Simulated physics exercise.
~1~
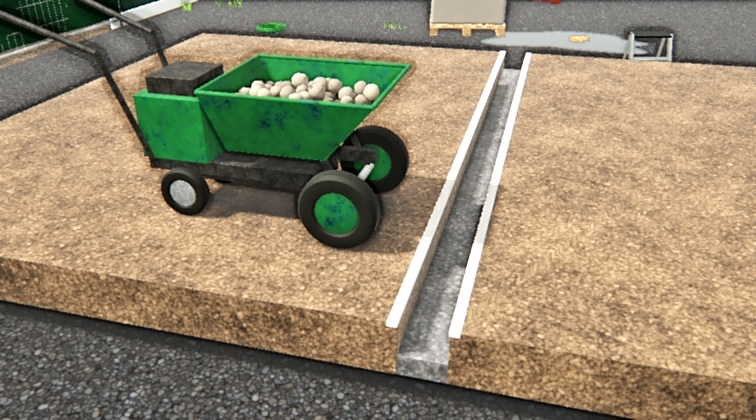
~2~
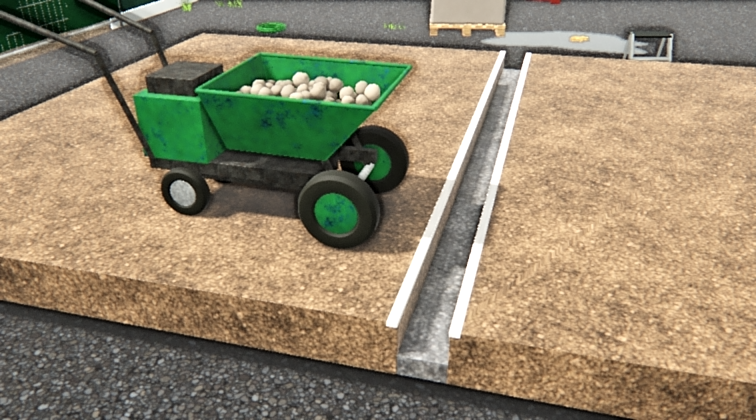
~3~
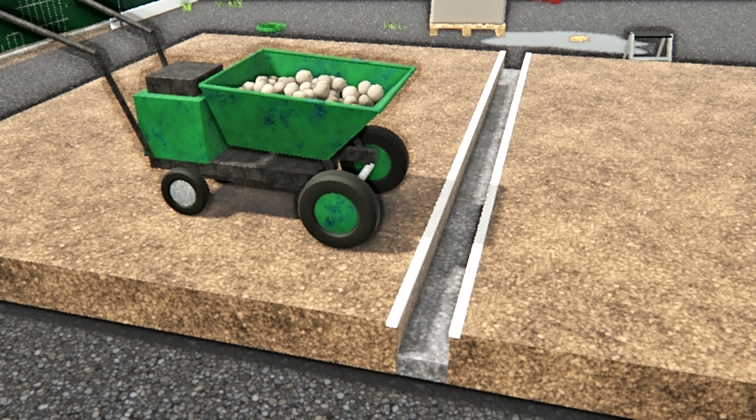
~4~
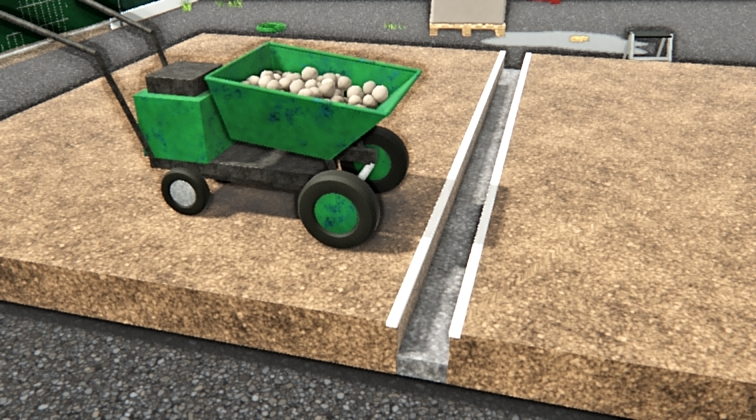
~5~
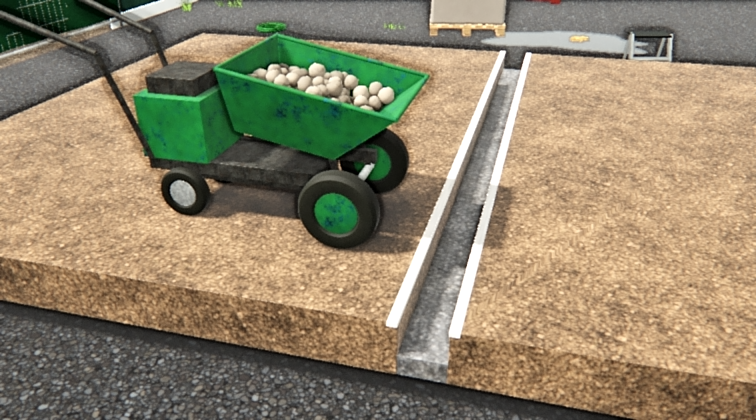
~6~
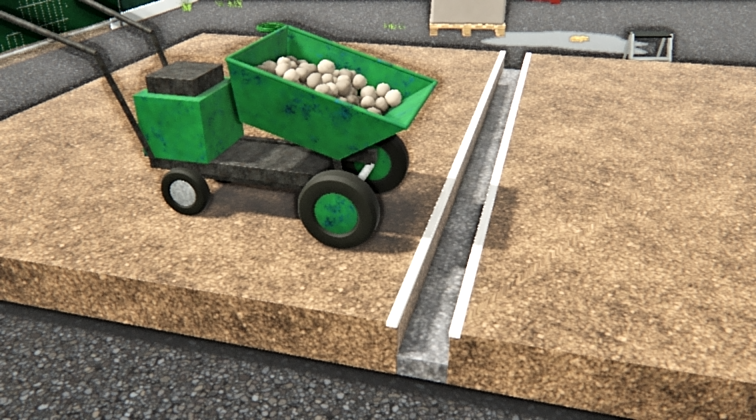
The footage shows a green motor barrow loaded with rounded pale stones, standing still on brown ground left of a narrow, white-edged trench. Its skip starts level, then gradually tilts forward to the right, the stones remaining inside.
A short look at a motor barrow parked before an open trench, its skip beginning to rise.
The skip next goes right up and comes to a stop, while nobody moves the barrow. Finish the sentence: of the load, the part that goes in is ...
The minority.
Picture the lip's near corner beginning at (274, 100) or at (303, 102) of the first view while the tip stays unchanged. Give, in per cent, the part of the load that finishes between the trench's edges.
First try: 40 per cent; second try: 60 per cent.
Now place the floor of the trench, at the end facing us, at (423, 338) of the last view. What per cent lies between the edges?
Close to 10 per cent, I reckon.
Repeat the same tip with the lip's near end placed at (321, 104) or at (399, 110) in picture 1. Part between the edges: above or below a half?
Well, the first try gives the bigger portion, and the second gives a smaller portion.
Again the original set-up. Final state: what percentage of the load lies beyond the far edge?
Estimate: Some 75 percent.
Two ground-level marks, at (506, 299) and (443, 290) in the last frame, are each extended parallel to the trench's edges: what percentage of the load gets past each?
Result, first then second: 40 %, 80 %.
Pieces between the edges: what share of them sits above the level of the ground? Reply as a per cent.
10 %, roughly.
Just after the last frame, skip tipped steeply; every one in the skip.
A moment on, skip tipped right over; almost all in the skip; just a few in or heaped over the trench; about a tenth beyond it.
Further on, skip tipped right over; roughly a quarter in the skip; about a tenth in or heaped over the trench; roughly two thirds beyond it.
When it is over, skip tipped right over; about a tenth in the skip; about a tenth in or heaped over the trench; the larger part beyond it.
